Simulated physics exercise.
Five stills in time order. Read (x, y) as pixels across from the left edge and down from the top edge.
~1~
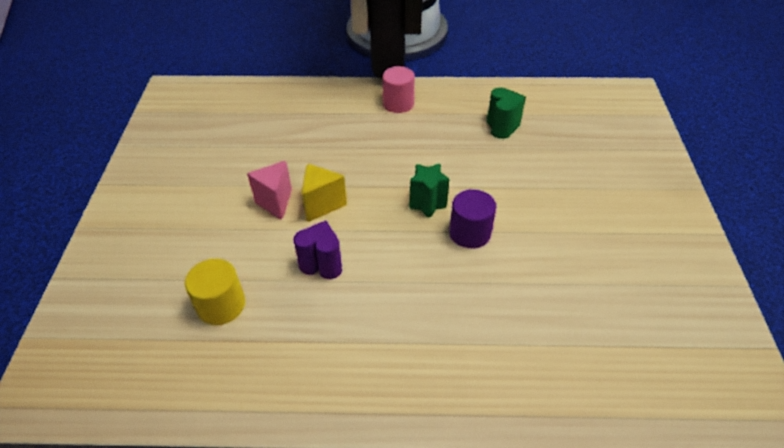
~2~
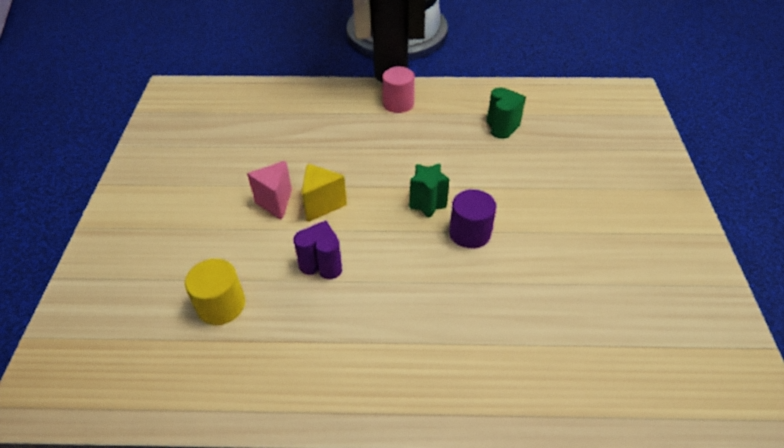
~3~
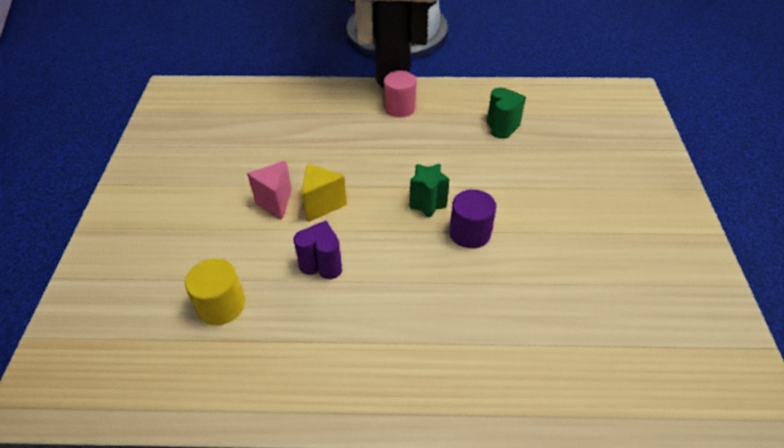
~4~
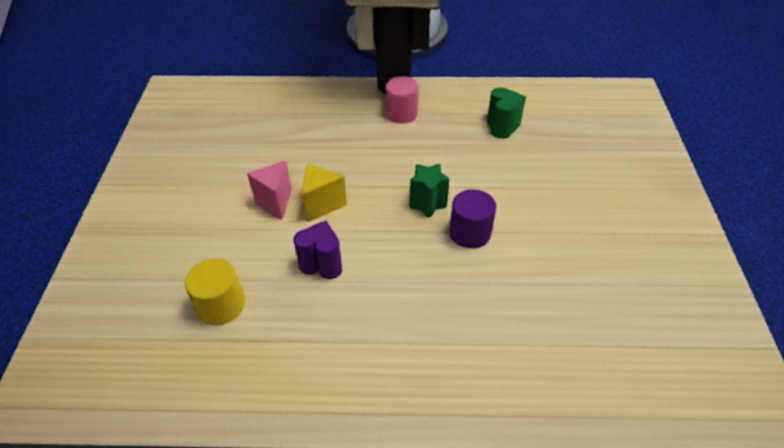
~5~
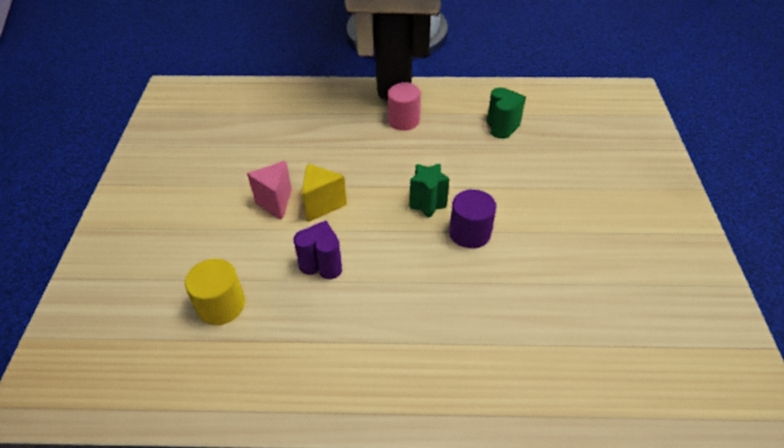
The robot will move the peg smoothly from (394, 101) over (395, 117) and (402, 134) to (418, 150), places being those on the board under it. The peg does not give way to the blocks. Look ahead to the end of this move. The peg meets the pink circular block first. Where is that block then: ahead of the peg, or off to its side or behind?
At the end of the path, the peg is still pushing the pink circular block ahead of it.
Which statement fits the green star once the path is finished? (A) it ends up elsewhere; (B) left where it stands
Answer: B.
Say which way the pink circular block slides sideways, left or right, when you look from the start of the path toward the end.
Picture yourself facing from the start of the path to its end: The pink circular block moves off to your left.
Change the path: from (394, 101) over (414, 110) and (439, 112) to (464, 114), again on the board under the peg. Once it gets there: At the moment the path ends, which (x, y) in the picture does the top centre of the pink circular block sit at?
When the path ends, it will be at (414, 102).
On the path given first. Halfway along, peg (397, 118); pink circular block (418, 116).
At the end, peg (419, 141); pink circular block (443, 140); green star still.
